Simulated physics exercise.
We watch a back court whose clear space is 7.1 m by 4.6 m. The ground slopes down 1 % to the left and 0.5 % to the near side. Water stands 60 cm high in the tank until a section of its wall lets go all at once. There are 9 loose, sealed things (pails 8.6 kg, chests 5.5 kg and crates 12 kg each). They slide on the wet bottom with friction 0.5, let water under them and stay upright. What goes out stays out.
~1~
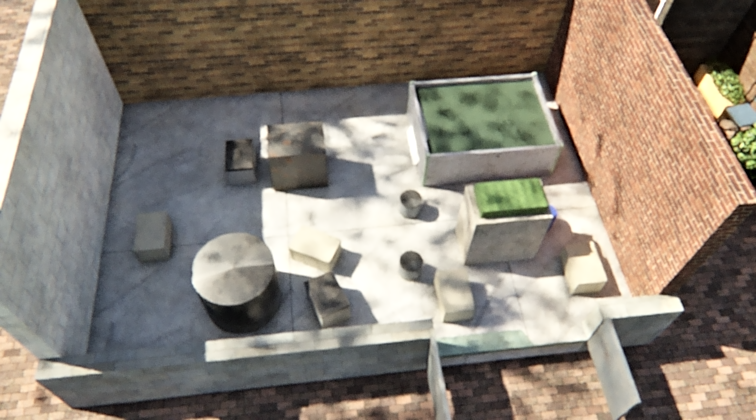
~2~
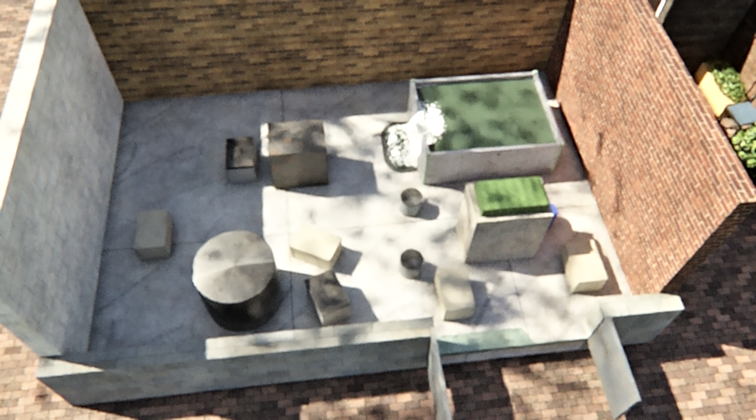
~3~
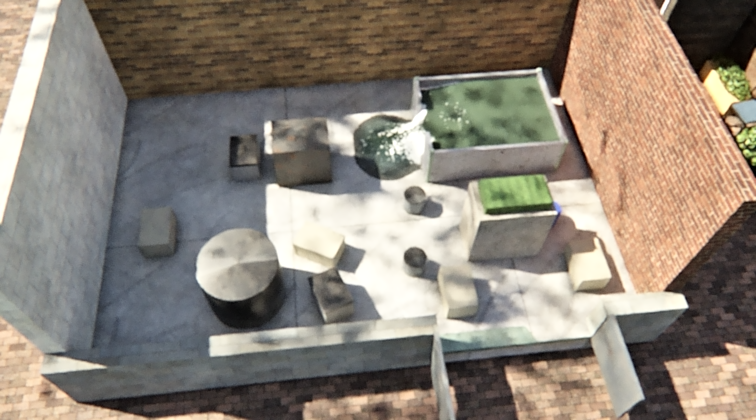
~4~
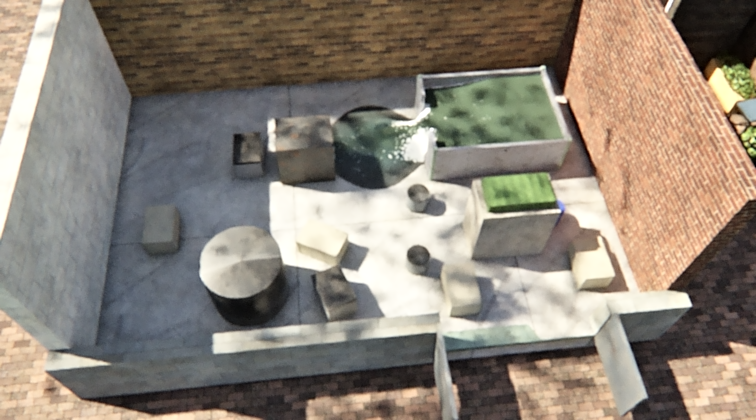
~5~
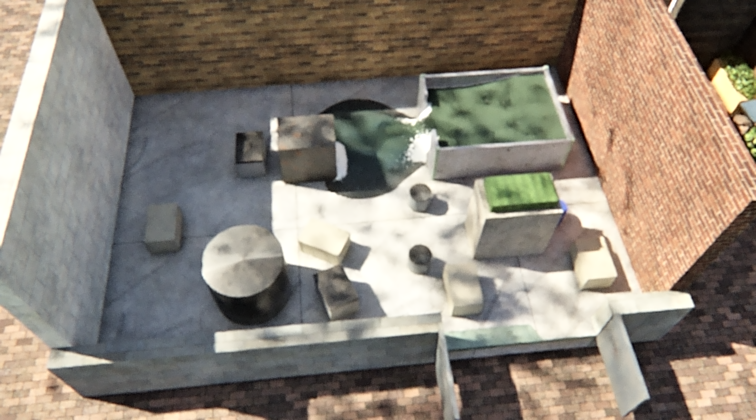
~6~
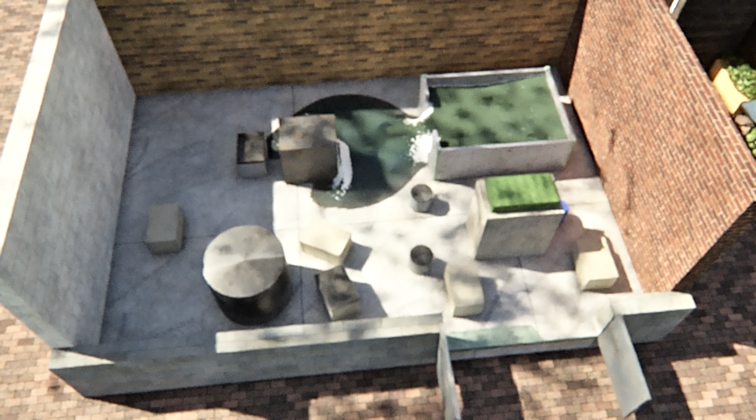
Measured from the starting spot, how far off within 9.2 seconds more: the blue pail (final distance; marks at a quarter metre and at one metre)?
Blue pail holds its place.
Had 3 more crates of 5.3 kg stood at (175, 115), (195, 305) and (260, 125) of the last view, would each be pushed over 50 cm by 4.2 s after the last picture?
In that order: More, less, more.
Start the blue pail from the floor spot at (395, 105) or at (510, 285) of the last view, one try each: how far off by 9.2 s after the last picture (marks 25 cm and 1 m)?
In that order: It holds its place; it holds its place.
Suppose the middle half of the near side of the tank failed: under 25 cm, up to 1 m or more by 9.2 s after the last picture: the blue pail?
Then the blue pail ends far away.
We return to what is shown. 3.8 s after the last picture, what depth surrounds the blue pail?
Roughly 0 cm.
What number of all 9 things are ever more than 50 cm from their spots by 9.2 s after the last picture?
That makes 4.
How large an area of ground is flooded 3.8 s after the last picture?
Some 23 m2.
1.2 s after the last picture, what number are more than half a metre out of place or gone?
1 of them.
Then, 1.2 s after the last picture the blue pail is near (557, 208), 0.0 m from its start, aground; 0 of 9 are out; 0 afloat.
Then, 3.8 s after the last picture the blue pail is near (557, 208), 0.0 m from its start, aground; 0 of 9 are out; 4 afloat.
Then, 6.2 s after the last picture the blue pail is near (557, 208), 0.0 m from its start, aground; 0 of 9 are out; 4 afloat.
Then, 9.2 s after the last picture the blue pail is near (557, 208), 0.0 m from its start, aground; 0 of 9 are out; 4 afloat.
